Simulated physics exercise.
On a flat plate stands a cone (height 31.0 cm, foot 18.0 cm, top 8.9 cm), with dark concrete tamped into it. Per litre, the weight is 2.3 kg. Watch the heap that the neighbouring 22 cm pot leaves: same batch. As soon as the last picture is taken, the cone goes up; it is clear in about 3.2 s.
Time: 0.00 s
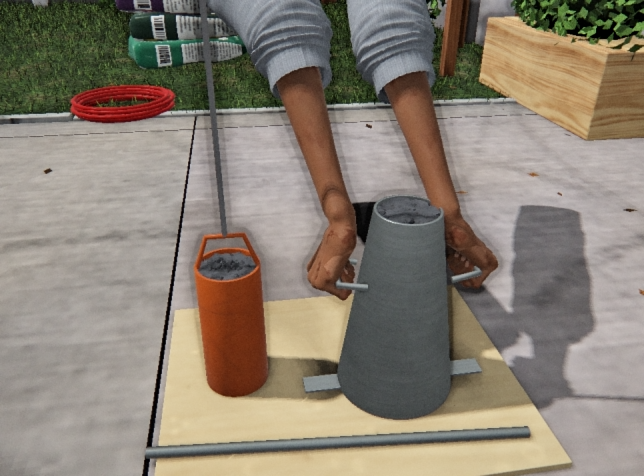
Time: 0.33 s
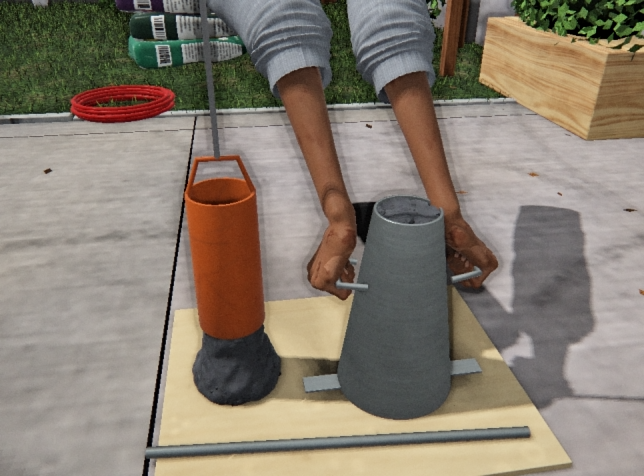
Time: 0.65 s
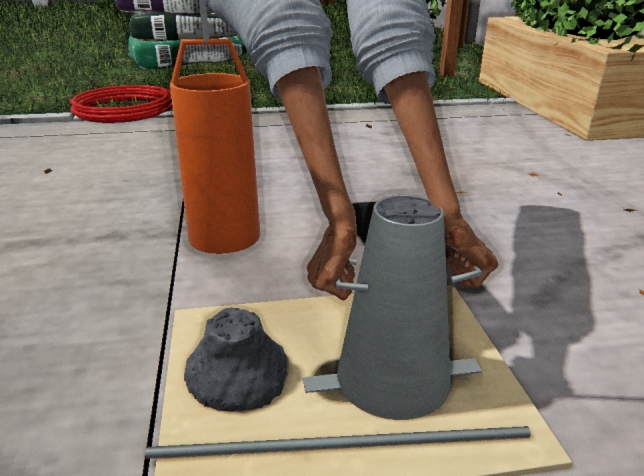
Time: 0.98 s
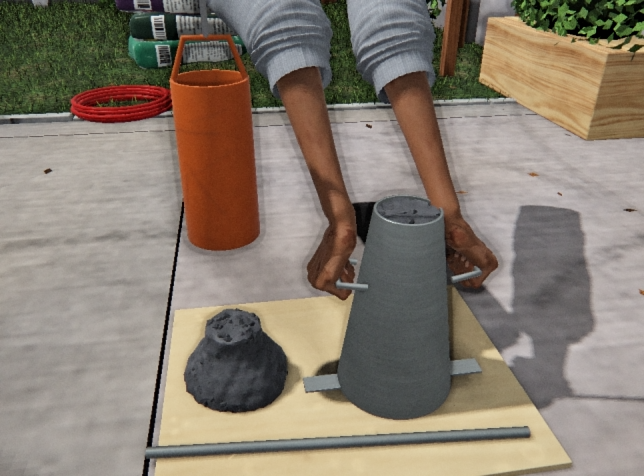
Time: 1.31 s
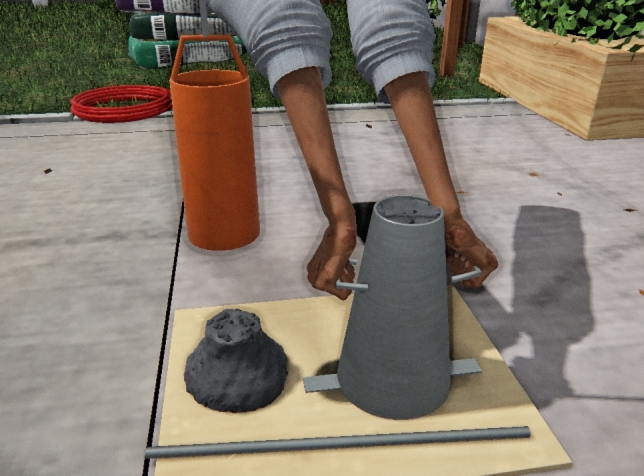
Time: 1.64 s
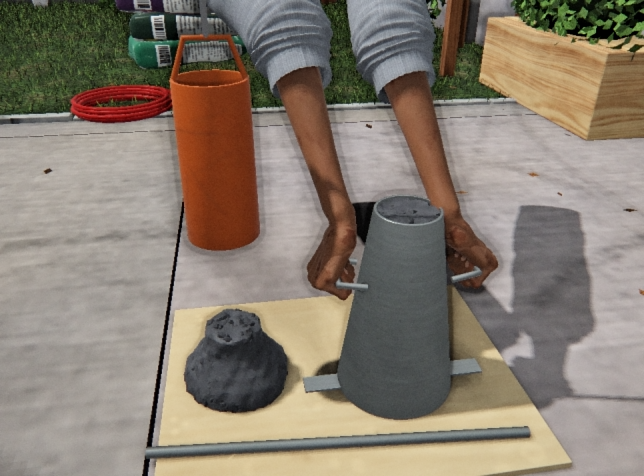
Two hands held a grey cone still on a flat board while the orange pot to its left rose off a dark heap, which slumped lower and wider, and then everything stayed nearly motionless.
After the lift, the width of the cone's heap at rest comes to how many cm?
Roughly 29 centimetres.
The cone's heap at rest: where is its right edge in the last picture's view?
I'd mark it at about (482, 392).
After 2.4 s, the cone is up 6.7 cm; the dark concrete has come down 11 cm to 20 cm and is 25 cm wide.
After 3.2 s, the cone is up 19 cm; the dark concrete has come down 16 cm to 15 cm and is 29 cm wide.
After 4.0 s, the cone is up 31 cm; the dark concrete has come down 16 cm to 15 cm and is 29 cm wide.
After 5.0 s, the cone is clear; the dark concrete has come down 16 cm to 15 cm and is 29 cm wide.
After 5.5 s, at rest, the cone is clear; the dark concrete has come down 16 cm to 15 cm and is 29 cm wide.
